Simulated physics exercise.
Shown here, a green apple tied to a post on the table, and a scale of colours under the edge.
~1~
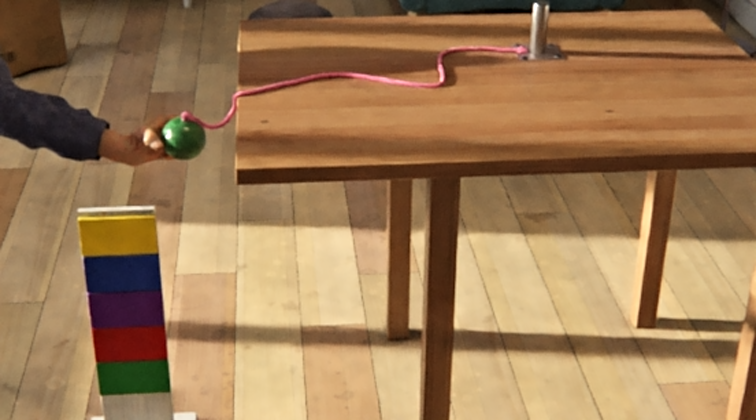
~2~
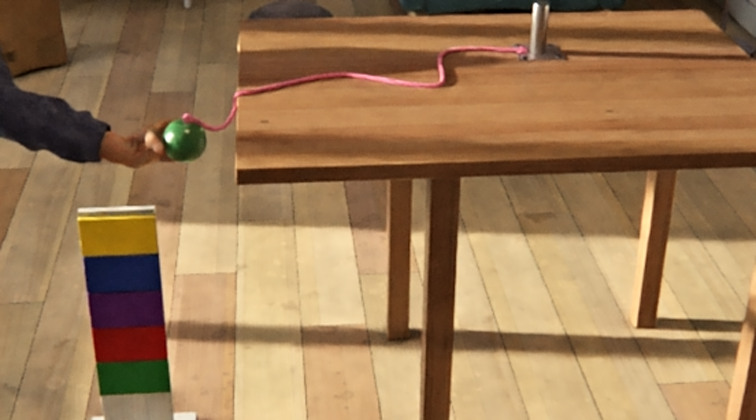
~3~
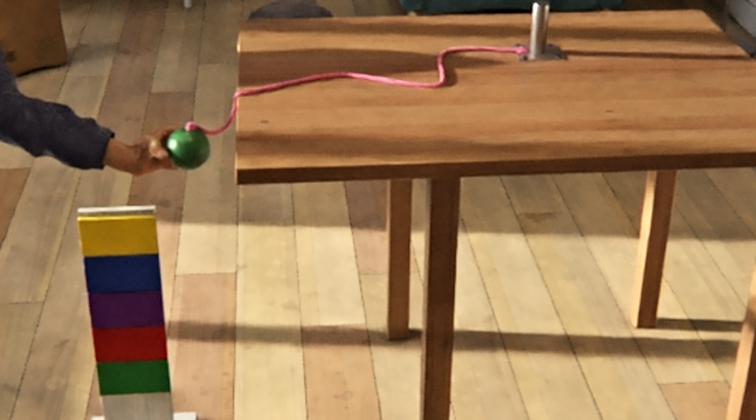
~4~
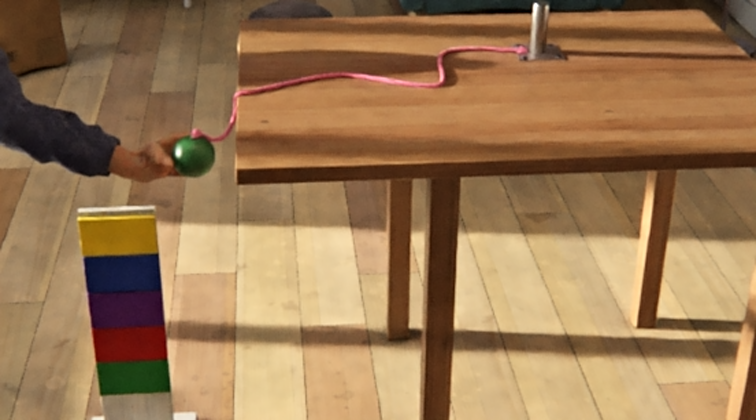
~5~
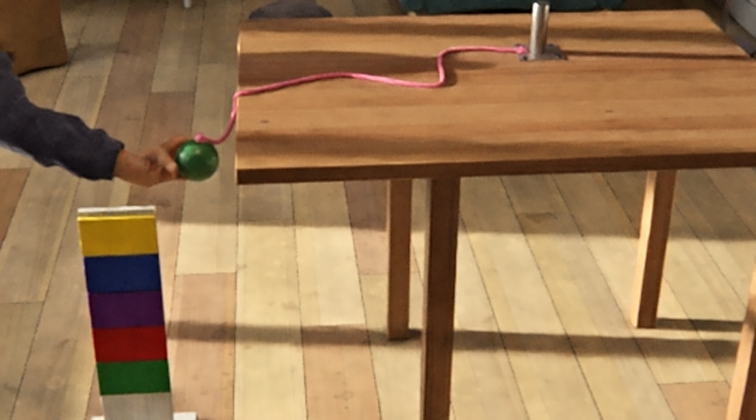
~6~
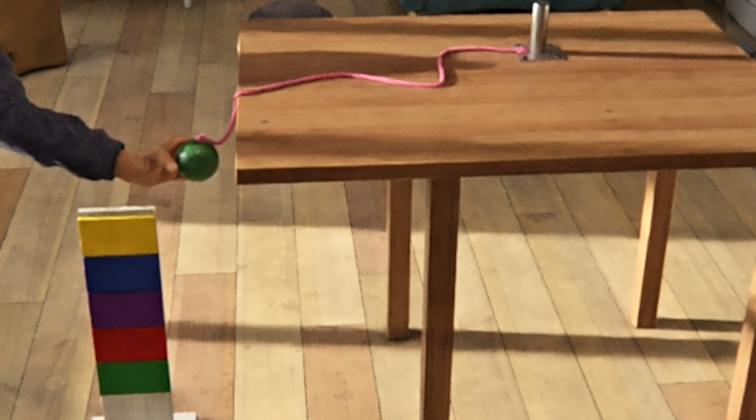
At the start, a hand holds a round green object beside the left edge of a wooden table, with a slack pink cord running from it to a metal post. The hand lowers it slightly and shifts it a little right, then keeps still above the coloured scale's level.
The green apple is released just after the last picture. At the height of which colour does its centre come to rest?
At blue.
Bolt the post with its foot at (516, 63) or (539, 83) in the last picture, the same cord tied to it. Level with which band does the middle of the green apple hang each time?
It would be purple; purple.
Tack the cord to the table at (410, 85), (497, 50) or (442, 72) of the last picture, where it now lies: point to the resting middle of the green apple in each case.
About (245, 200), (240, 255) and (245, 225).
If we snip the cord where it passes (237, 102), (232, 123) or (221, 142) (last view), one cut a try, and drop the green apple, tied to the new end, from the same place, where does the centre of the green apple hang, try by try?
Near (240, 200), (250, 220) and (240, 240).
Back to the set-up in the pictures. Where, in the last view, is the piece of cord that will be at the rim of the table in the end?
Near (322, 77).
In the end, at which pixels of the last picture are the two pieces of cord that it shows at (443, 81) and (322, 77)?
The first at (368, 67), the second at (239, 83).
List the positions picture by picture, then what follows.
Green apple (184, 139); yellow (118, 237); blue (122, 274); purple (126, 310); red (130, 345); green (134, 379), in the first frame.
Green apple (185, 141); cord through (483, 49) (440, 64) (411, 85) (328, 76) (256, 91), in the second frame.
Green apple (188, 148), in the third frame.
Green apple (194, 156); cord through (483, 49) (440, 64) (411, 85) (328, 76) (256, 91), in the fourth frame.
Green apple (197, 160), in the fifth frame.
Green apple (197, 160); cord through (483, 49) (440, 64) (411, 85) (328, 76) (256, 91), in the sixth frame.
Soon after, apple near (253, 245); level with blue.
Then, apple near (231, 242); level with blue.
At rest, apple near (238, 250); level with blue. Its centre hangs level with the blue band.
